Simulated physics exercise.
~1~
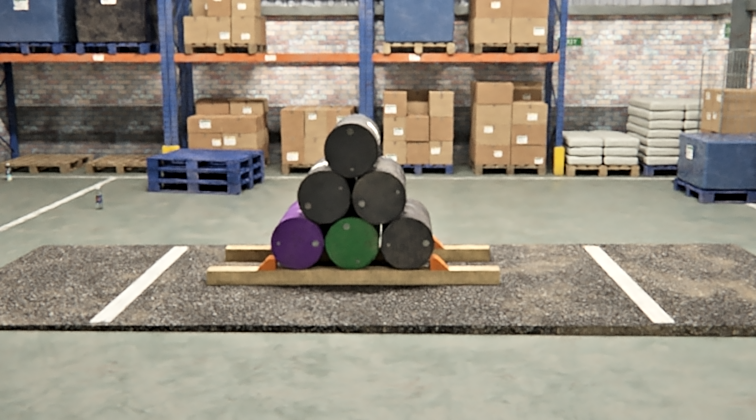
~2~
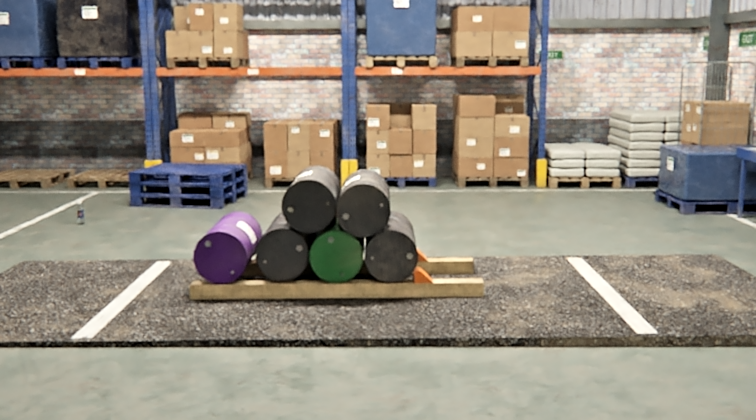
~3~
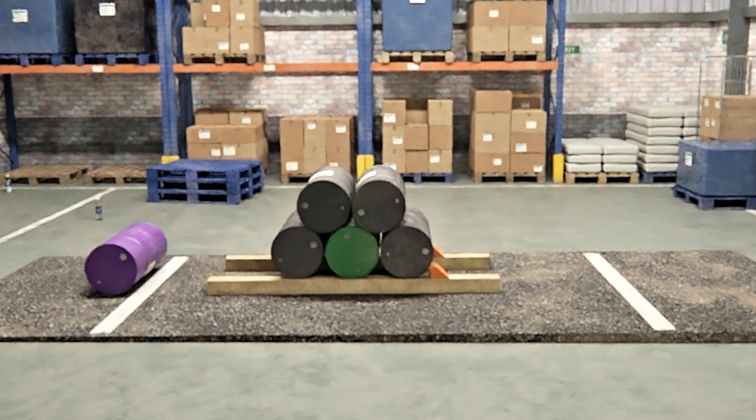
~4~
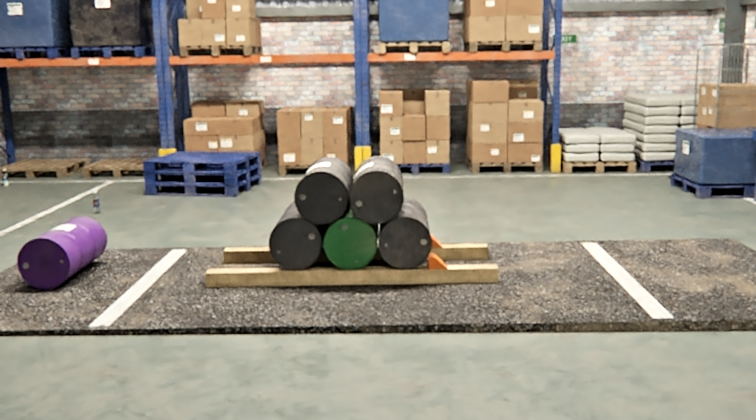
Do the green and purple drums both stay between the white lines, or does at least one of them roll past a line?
The purple drum rolls past the left white line, while the green drum stays on the bearers and does not cross either line.
In a warehouse, six drums sit in a pyramid on timber bearers over a strip of gravel, with purple and green ones in the bottom row among the black. The chock on the left goes, and the purple drum rolls left along the bearers while a black drum drops in beside the green one and the top drum comes down a tier. The purple drum leaves the bearers and rolls across the gravel, past the left white line. It ends well beyond that line, while the green drum stays in place beneath the black drums, which remain stacked on the bearers.
